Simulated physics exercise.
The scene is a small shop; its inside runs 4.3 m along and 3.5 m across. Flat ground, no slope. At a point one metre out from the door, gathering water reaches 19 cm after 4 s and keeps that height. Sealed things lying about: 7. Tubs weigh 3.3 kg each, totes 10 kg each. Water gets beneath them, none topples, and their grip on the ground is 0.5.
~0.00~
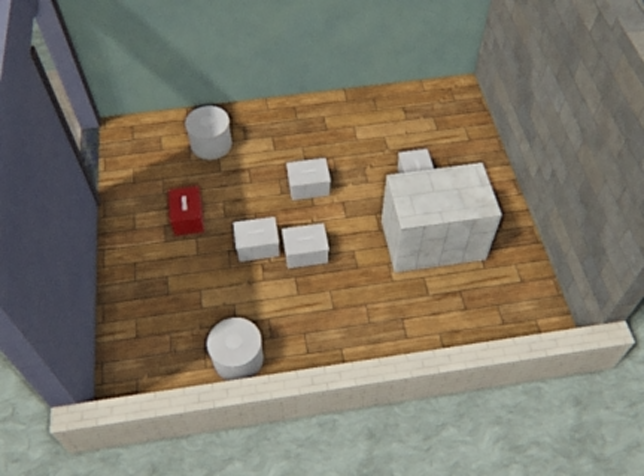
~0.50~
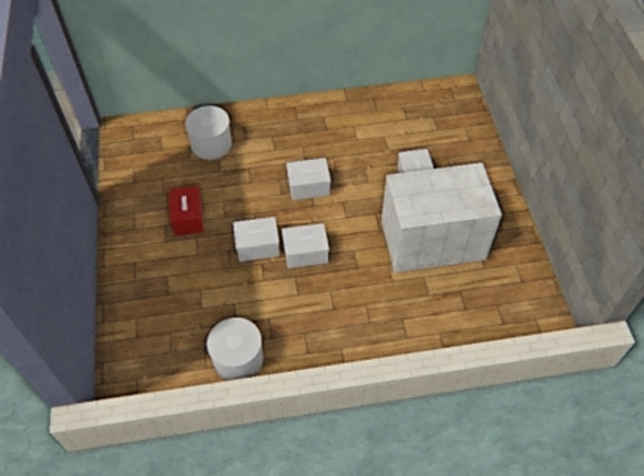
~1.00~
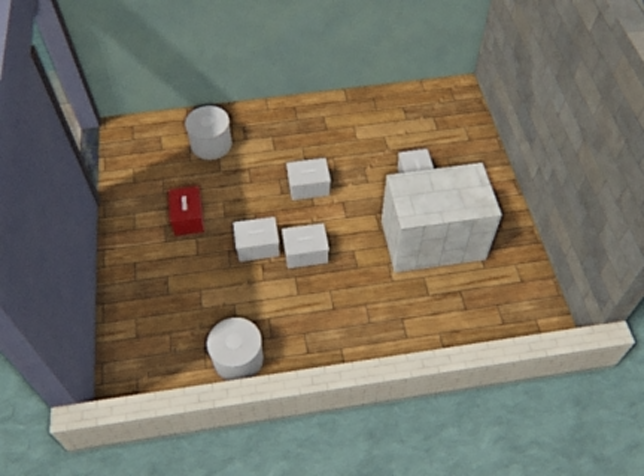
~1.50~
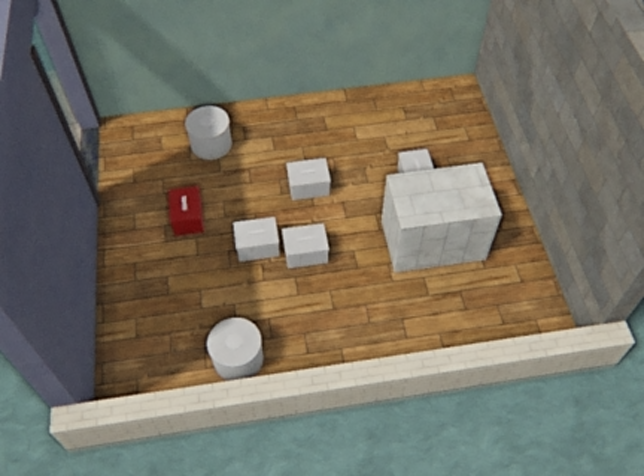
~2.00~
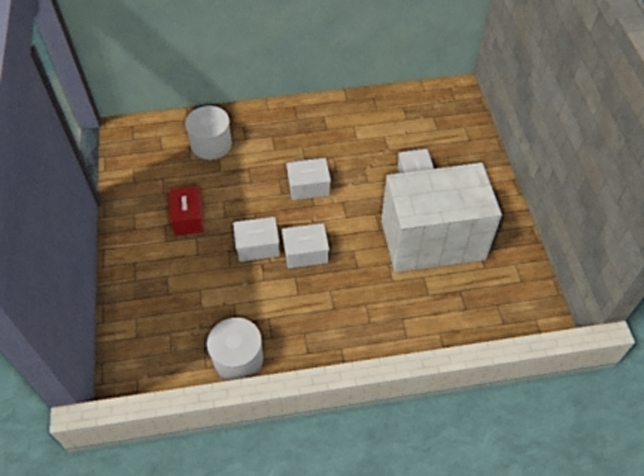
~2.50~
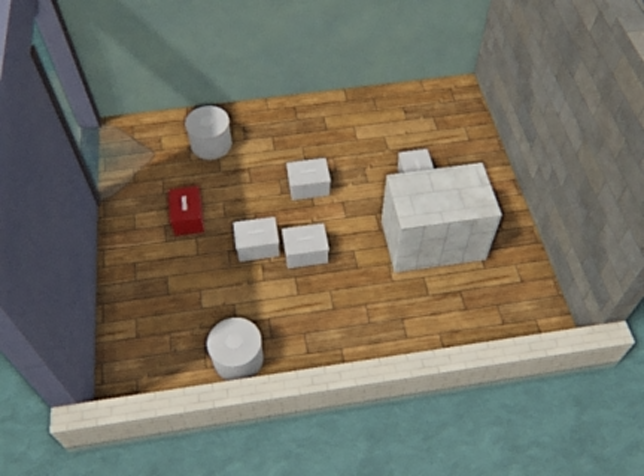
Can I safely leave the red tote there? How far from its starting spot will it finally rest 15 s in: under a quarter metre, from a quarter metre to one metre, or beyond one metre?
My guess is it barely budges.
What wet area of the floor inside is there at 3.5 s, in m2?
2.0 m2.
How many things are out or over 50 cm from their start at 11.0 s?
Count: 1.
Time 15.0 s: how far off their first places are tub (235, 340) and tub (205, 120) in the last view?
Shifts: 200 cm / 250 cm.
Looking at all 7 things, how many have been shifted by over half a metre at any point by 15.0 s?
That comes to 5.
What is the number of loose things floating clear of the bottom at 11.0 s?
3 of them.
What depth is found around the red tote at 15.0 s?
Near 7 cm deep.
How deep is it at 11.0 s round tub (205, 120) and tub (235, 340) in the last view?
Depth approx. 11 cm / 4 cm.
After 3.5 s the red tote is near (184, 204), 0.0 m from its start, aground; 0 afloat.
After 6.8 s the red tote is near (184, 204), 0.0 m from its start, aground; 1 afloat.
After 11.0 s the red tote is near (184, 204), 0.0 m from its start, aground; 3 afloat.
After 15.0 s the red tote is near (184, 202), 0.0 m from its start, aground; 4 afloat.
